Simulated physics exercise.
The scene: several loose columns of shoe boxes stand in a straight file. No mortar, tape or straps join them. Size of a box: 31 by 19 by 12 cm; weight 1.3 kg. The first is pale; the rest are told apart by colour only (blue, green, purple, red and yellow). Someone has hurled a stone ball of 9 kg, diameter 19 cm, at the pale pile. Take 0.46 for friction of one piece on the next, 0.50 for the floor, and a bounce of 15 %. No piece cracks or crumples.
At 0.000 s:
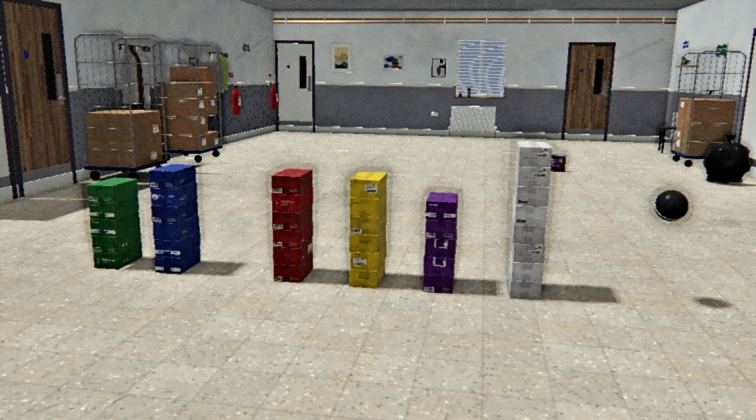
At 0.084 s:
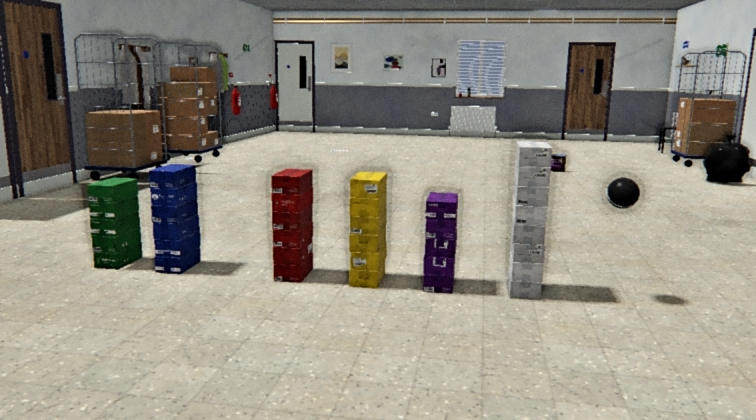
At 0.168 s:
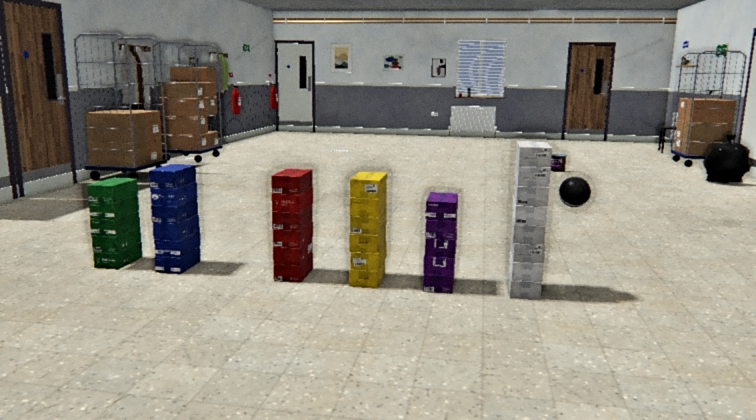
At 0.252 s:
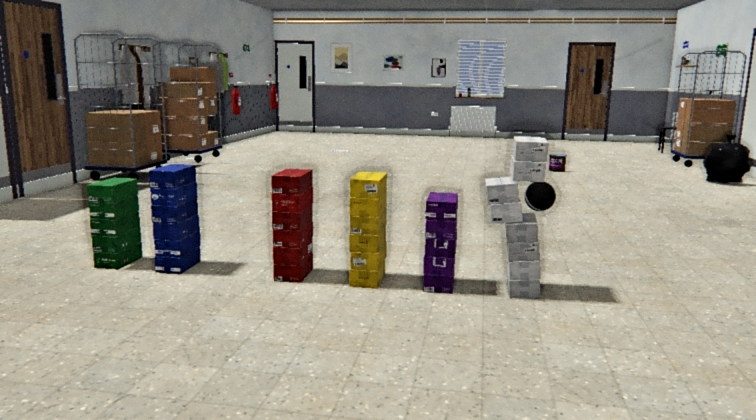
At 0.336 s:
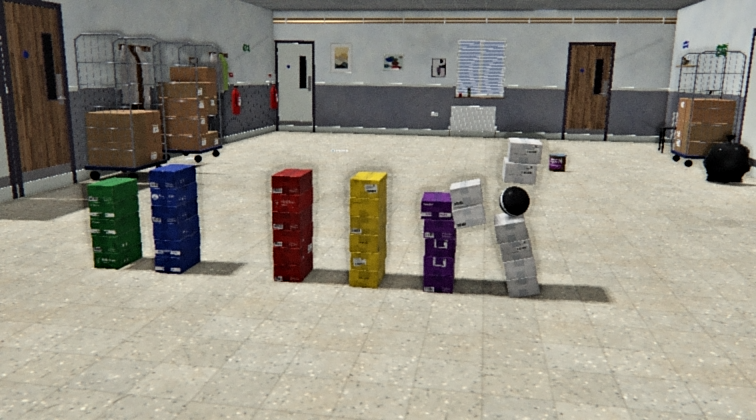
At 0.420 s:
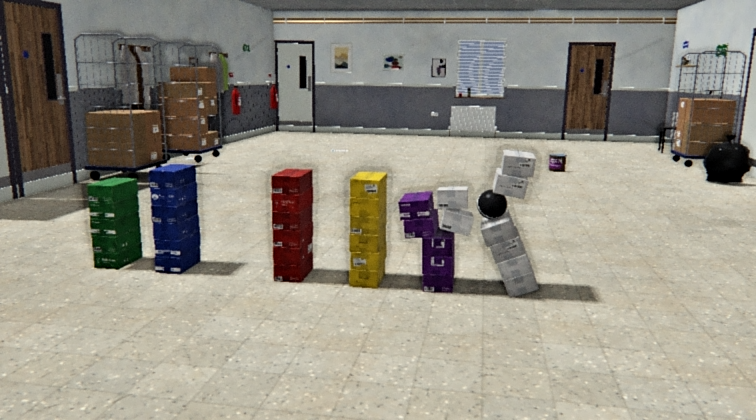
A black ball flies in from the right across a pale tiled floor and strikes the tall white stack of boxes, seen from a fixed, slightly raised view of a storage room with doors and loaded trolleys. Purple, yellow, red, blue and green stacks stand to its left. The white column breaks apart, its boxes shoving the purple stack's upper part leftward while the others stay still.
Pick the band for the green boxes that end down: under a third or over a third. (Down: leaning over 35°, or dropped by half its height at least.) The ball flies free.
Under a third of them.
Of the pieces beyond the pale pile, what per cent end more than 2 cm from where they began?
70 per cent.
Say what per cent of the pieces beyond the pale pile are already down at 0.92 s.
By then 10 per cent.
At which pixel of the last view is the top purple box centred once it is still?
Near (346, 241).
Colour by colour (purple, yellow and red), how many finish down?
Purple 3, yellow 5, red 6.
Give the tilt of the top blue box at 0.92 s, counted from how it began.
Roughly 0°.
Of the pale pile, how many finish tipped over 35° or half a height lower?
The count is 8.
After 0.60 s, 8 of the pale pile down; none of the 5 green boxes down (1 of 28 in all colours); top green box unmoved; top purple box leaning 17°, 56 mm lower.
After 0.92 s, 8 of the pale pile down; none of the 5 green boxes down (3 of 28 in all colours); top green box unmoved; top purple box leaning 38°, 17 cm lower.
After 1.56 s, 8 of the pale pile down; none of the 5 green boxes down (14 of 28 in all colours); top green box unmoved; top red box leaning 56°, 35 cm lower.
At rest (3.9 s), 8 of the pale pile down; none of the 5 green boxes down (14 of 28 in all colours); top green box unmoved; top purple box leaning 39°, 27 cm lower. That is 0 per cent. As the last picture would show them, middles, top green box near (114, 190), top purple box near (346, 241).
